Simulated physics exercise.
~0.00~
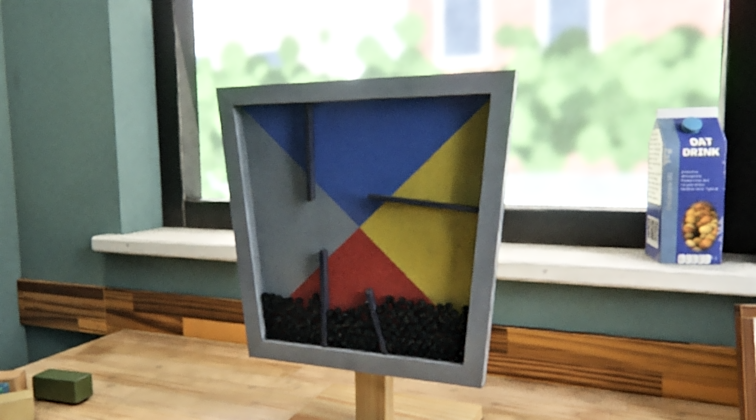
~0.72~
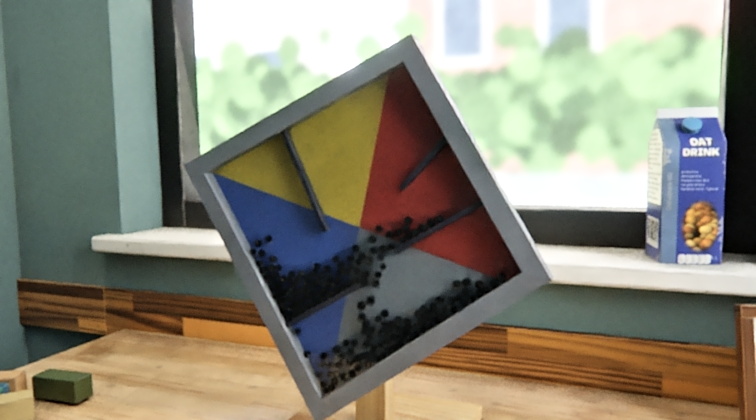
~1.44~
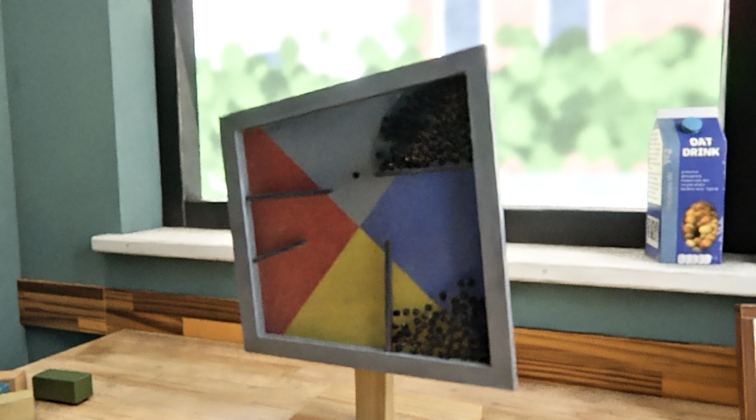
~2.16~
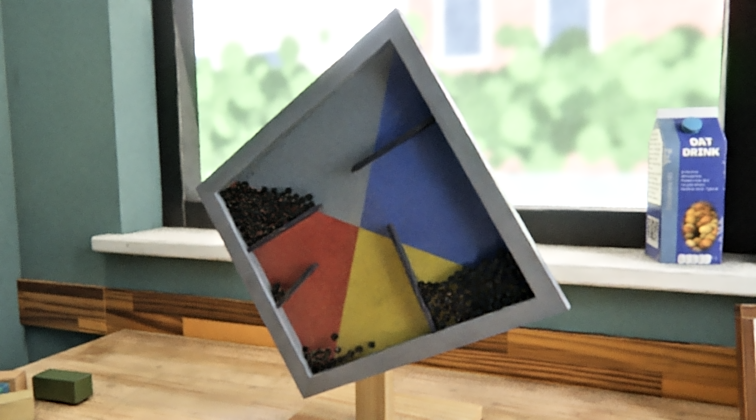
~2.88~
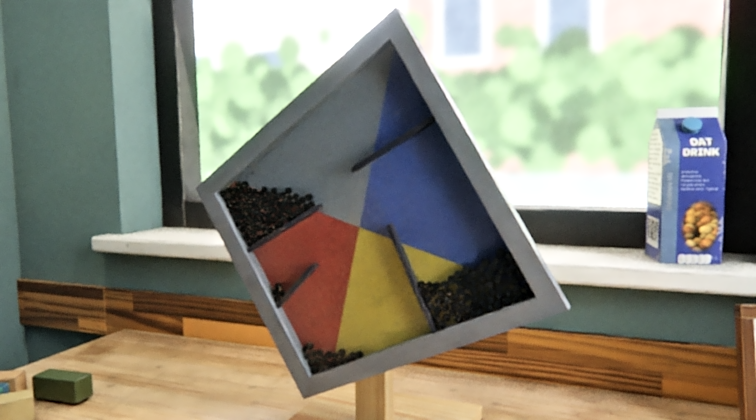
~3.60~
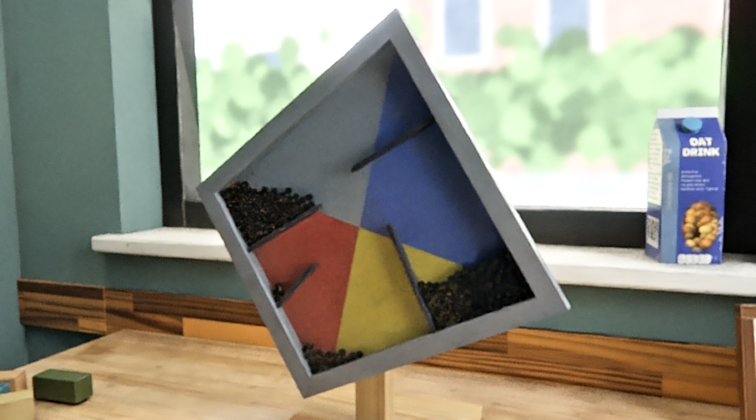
In this clip, a clear-fronted box with four coloured wedges and a layer of black beads turns anticlockwise on a stand, spilling the beads across its inner bars, then stops tilted, with the beads resting in separate piles at the left, bottom and lower right.
